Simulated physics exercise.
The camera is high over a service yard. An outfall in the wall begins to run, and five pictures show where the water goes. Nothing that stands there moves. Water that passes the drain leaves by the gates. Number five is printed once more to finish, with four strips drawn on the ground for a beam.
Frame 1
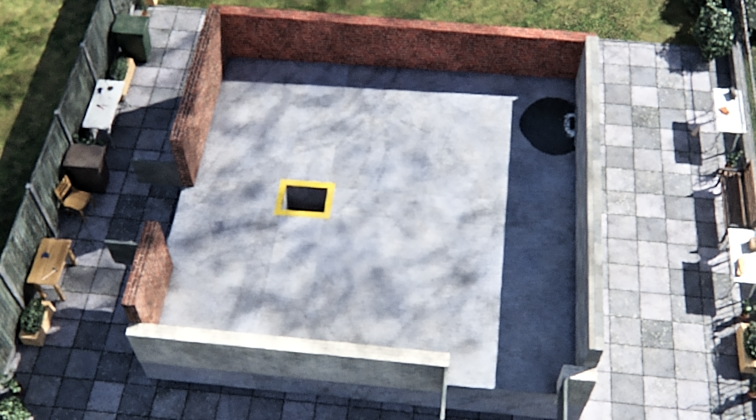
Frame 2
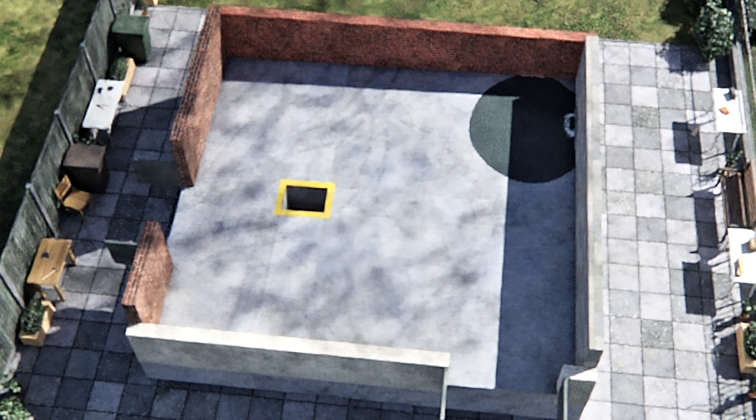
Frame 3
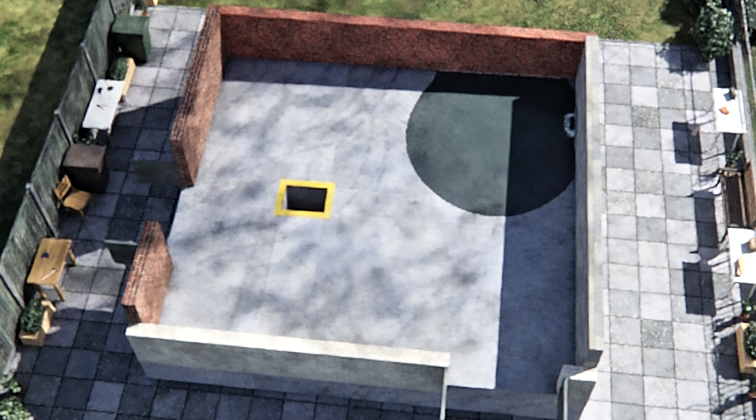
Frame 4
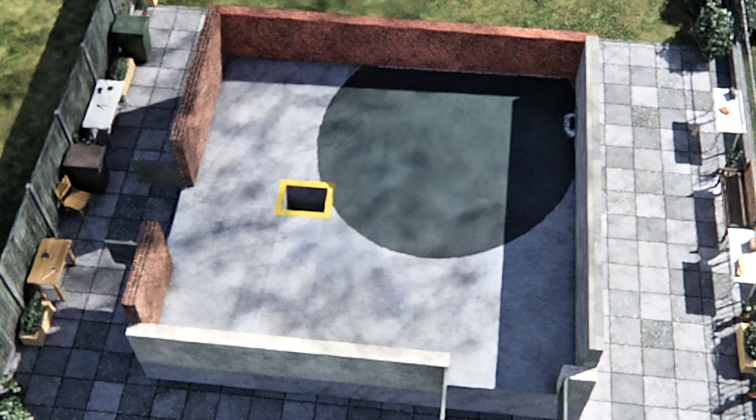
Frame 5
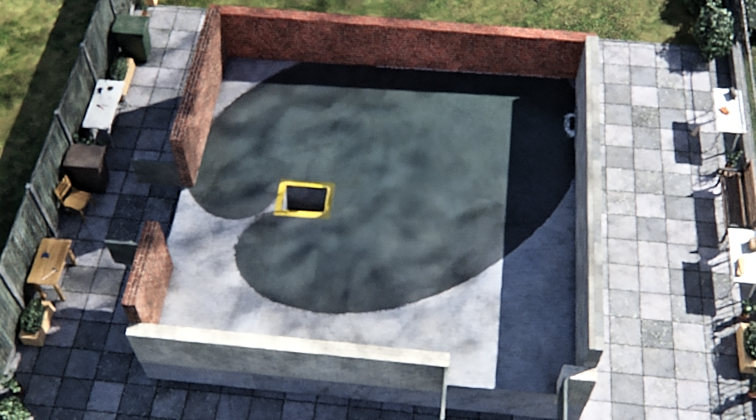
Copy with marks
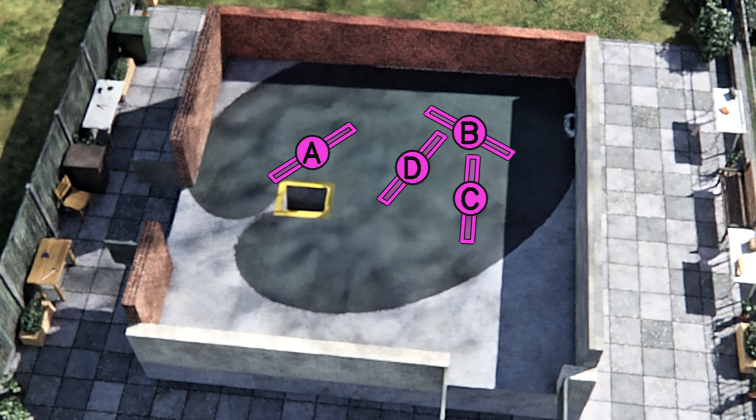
The video shows a walled yard from above as dark water spreads from an outlet on the right wall, widening leftward across the pale floor, then reaching and surrounding much of the yellow-edged drain pit near the middle.
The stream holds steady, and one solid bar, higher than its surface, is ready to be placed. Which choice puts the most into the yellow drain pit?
A works best here.
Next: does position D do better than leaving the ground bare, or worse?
Worse.
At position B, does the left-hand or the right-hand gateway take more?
The left gate.
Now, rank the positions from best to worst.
A, C, D, B.
On the marked copy, A from (272, 178) to (351, 127); B from (428, 110) to (510, 155); C from (467, 241) to (473, 156); D from (383, 201) to (441, 134).
For position A, about 34 % of the stream runs into the yellow drain pit, about 64 % out by the gates.
For position B, about 7 % of the stream runs into the yellow drain pit, about 90 % out by the gates.
For position C, about 18 % of the stream runs into the yellow drain pit, about 81 % out by the gates.
For position D, about 10 % of the stream runs into the yellow drain pit, about 89 % out by the gates.
